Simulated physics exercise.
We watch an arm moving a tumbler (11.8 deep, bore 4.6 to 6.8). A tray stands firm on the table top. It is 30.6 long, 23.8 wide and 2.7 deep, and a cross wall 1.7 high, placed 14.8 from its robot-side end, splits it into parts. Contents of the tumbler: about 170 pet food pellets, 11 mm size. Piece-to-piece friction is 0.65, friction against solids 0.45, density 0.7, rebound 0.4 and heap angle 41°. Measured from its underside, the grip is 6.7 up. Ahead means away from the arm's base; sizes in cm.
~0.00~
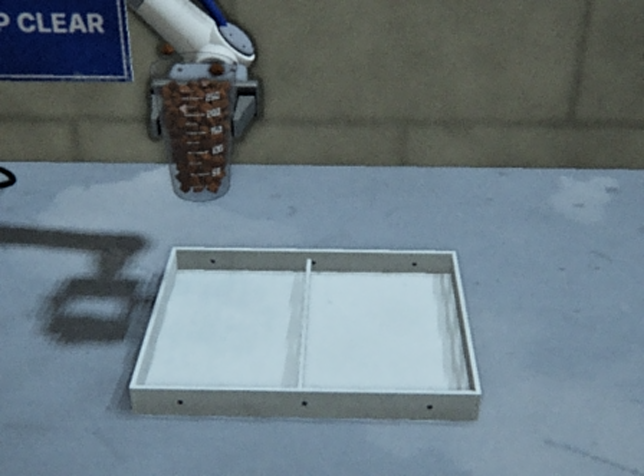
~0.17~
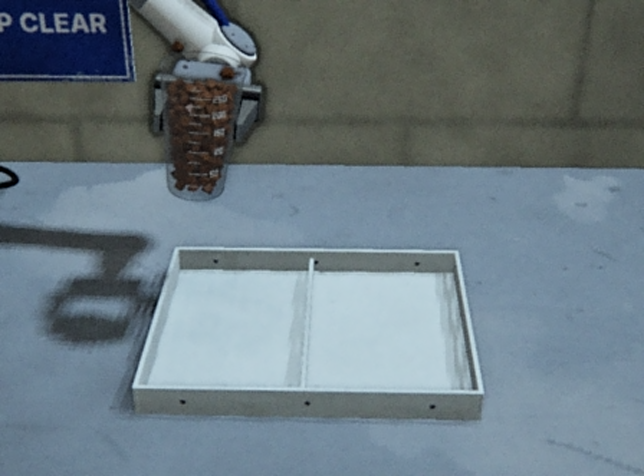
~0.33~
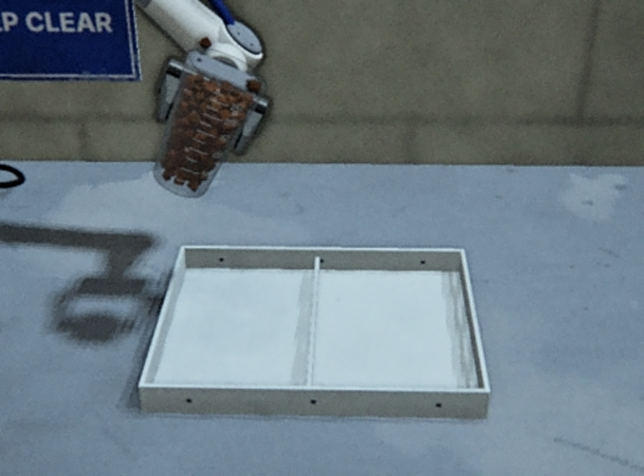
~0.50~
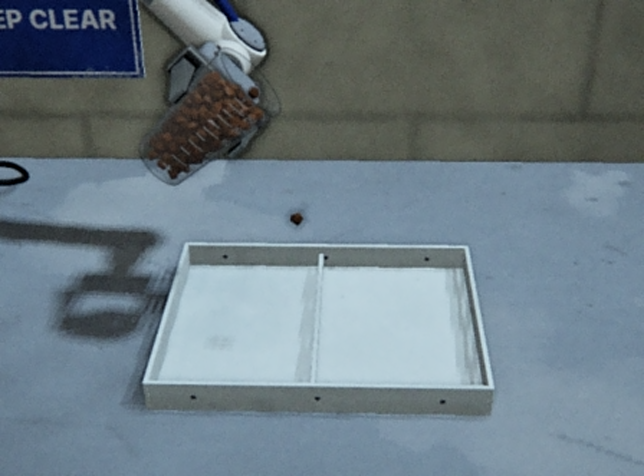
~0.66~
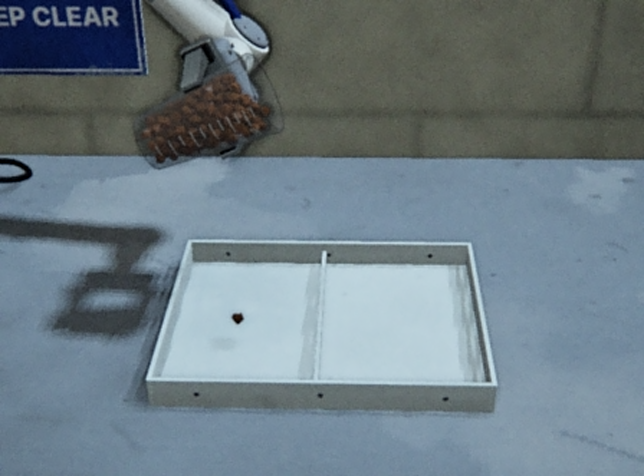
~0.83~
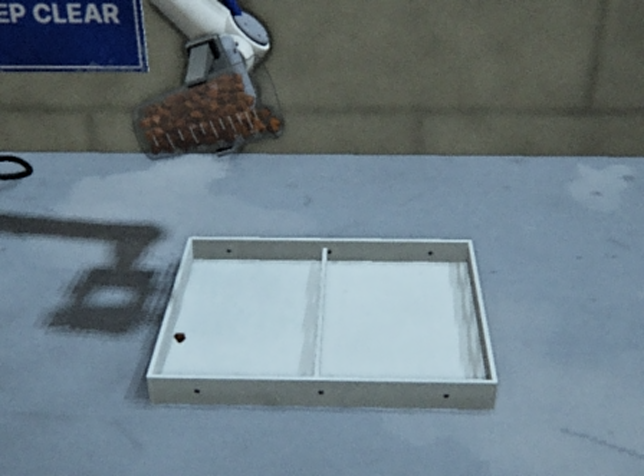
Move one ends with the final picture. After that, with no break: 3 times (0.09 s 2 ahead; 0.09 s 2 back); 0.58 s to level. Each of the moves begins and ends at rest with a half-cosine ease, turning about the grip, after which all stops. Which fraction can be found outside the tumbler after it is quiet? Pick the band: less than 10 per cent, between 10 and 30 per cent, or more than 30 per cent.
The share is between 10 and 30 per cent.
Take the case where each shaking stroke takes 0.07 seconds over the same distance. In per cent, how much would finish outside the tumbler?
About 30 per cent in that case.
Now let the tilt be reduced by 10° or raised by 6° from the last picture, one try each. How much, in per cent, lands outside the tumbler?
Estimates: 5 % then 30 %.
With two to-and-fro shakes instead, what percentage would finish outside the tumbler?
In that case, some 15 per cent.
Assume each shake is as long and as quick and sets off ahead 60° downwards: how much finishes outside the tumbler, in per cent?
Roughly 0 percent of it.
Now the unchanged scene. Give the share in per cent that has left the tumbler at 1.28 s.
Roughly 15 percent is out.
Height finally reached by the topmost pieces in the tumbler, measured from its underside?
I'd say close to 11.0 cm.
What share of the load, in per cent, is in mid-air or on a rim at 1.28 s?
Logged share: Close to 7 per cent.
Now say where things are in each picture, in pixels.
Tumbler middle at (198, 131), level; upper third of the load around (194, 101), from x 165 to 225, top at y 50; 174 in the tumbler, in the first picture.
Tumbler middle at (199, 131), tilted 7° forward; upper third of the load around (199, 100), from x 170 to 235, top at y 45, in the second picture.
Tumbler middle at (202, 129), tilted 25° forward; upper third of the load around (209, 100), from x 165 to 255, top at y 45, in the third picture.
Tumbler middle at (203, 124), tilted 47° forward; upper third of the load around (215, 101), from x 155 to 295, top at y 75; 173 in the tumbler, 1 in flight or on a rim, in the fourth picture.
Tumbler middle at (204, 119), tilted 65° forward; upper third of the load around (218, 101), from x 145 to 265, top at y 80; 173 in the tumbler, 1 in the robot-side part, in the fifth picture.
Tumbler middle at (204, 115), tilted 72° forward; upper third of the load around (219, 98), from x 145 to 275, top at y 80; 173 in the tumbler, 1 in the robot-side part, in the sixth picture.
By 1.28 s, tilted 72° forward, highest piece 25 above the table; 150 in the tumbler, 9 in the far-side part, 3 in the robot-side part, 12 in flight or on a rim.
By 1.73 s, tilted 23° forward, highest piece 27 above the table; 143 in the tumbler, 17 in the far-side part, 14 in the robot-side part.
By 2.15 s, level, highest piece 28 above the table; 143 in the tumbler, 17 in the far-side part, 14 in the robot-side part.
By 3.20 s, level, highest piece 28 above the table; 143 in the tumbler, 17 in the far-side part, 14 in the robot-side part.
Final count, 143 in the tumbler, 17 in the far-side part, 14 in the robot-side part. That is 18 % outside the tumbler.
